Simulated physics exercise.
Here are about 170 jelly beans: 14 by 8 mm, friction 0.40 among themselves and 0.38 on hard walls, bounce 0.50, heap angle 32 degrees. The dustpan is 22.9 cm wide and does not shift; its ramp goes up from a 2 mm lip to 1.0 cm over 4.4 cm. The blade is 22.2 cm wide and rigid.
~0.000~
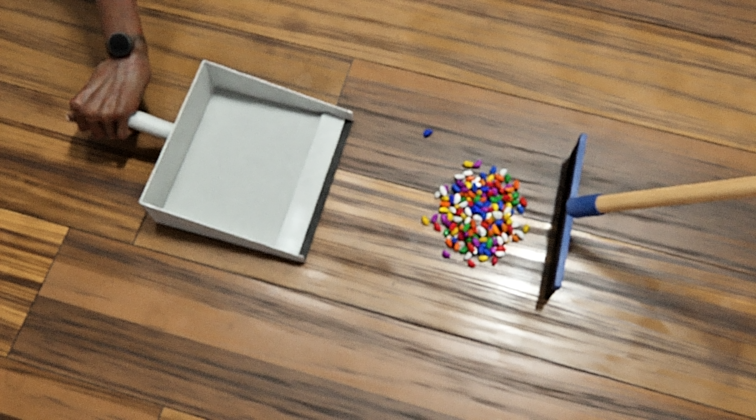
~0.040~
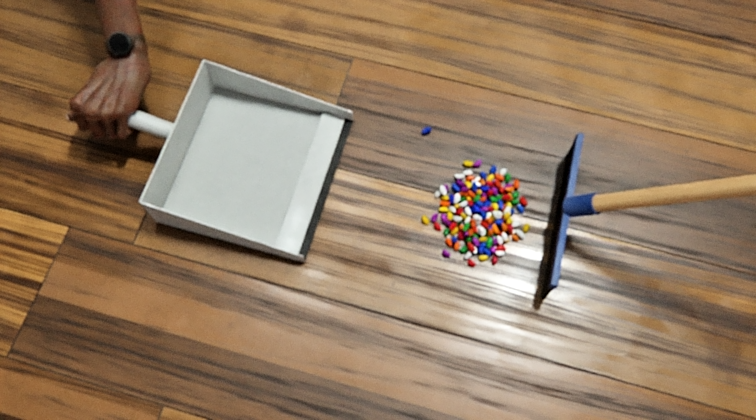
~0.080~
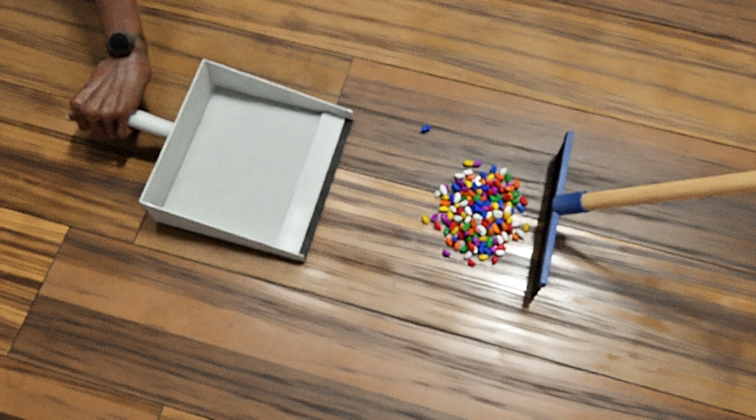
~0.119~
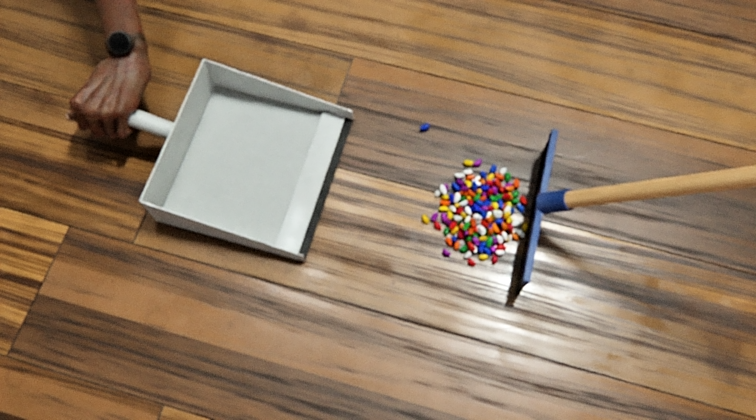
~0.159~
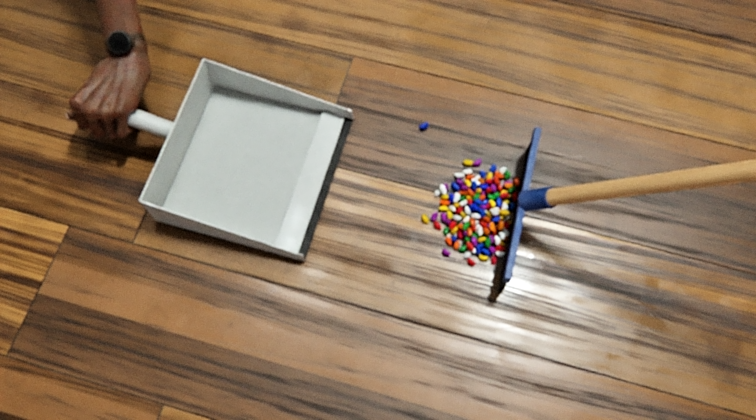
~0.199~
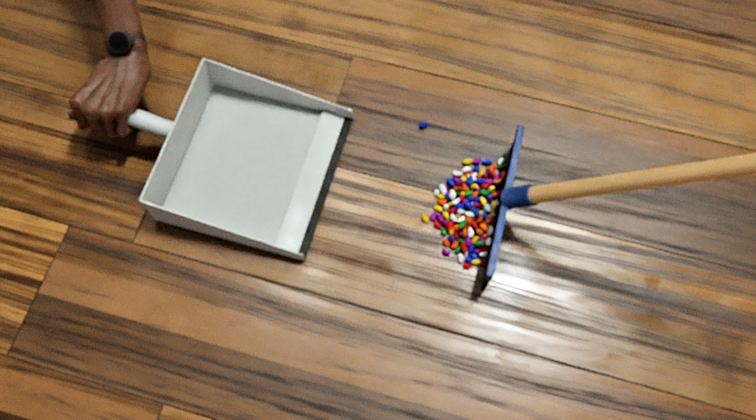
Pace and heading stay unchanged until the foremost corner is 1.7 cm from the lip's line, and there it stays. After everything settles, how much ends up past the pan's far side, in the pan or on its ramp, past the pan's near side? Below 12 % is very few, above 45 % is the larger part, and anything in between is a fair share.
Far side: Very few, pan: The larger part, near side: Very few.
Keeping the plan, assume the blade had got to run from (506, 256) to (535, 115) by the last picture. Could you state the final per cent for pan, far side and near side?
You'd see pan at 30, far at 20 and near at 0.
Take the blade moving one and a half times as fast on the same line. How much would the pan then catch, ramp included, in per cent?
Then some 65 in a hundred.
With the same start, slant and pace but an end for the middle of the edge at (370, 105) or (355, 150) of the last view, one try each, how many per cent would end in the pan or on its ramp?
The two tries give roughly 20 and 55 %.
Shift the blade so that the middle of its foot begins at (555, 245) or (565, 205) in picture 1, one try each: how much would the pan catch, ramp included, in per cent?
Close to 55 in a hundred, then close to 55 in a hundred.
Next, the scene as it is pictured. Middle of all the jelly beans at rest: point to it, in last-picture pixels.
Near (319, 187).
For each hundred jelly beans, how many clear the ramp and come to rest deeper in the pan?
It comes to some 15 per cent.
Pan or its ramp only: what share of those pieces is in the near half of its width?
Estimate: Close to 60 %.
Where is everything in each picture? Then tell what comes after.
Blade from (556, 286) to (582, 141), moved 0.0 cm, 0 of the pieces shifted so far; middle of the pieces at (481, 211); pan at (245, 167), in the first picture.
Blade from (553, 285) to (578, 140), moved 0.5 cm, 0 of the pieces shifted so far; middle of the pieces at (481, 210), in the second picture.
Blade from (542, 283) to (568, 138), moved 1.8 cm, 1 of the pieces shifted so far; middle of the pieces at (481, 210), in the third picture.
Blade from (525, 281) to (553, 136), moved 3.9 cm, 1 of the pieces shifted so far; middle of the pieces at (481, 210), in the fourth picture.
Blade from (507, 278) to (536, 134), moved 6.2 cm, 45 of the pieces shifted so far; middle of the pieces at (480, 209), in the fifth picture.
Blade from (489, 276) to (520, 132), moved 8.5 cm, 158 of the pieces shifted so far; middle of the pieces at (473, 212); pan at (245, 165). Its pace works out near 0.57 m/s, heading 9 degrees towards the viewer's side, in the sixth picture.
Then, at 0.40 s, middle of the blade 13 cm from the lip; 0 % over the lip, far side 5 %, near side 0 %.
Then, at 0.53 s, middle of the blade 5 cm from the lip; 5 % over the lip, far side 5 %, near side 0 %.
Then, at 0.79 s, middle of the blade 2 cm from the lip; 60 % over the lip, far side 5 %, near side 5 %.
At rest (2.6 s), far side 5 %, pan 60 %, near side 5 %, in front of the lip or behind the blade 30 %.
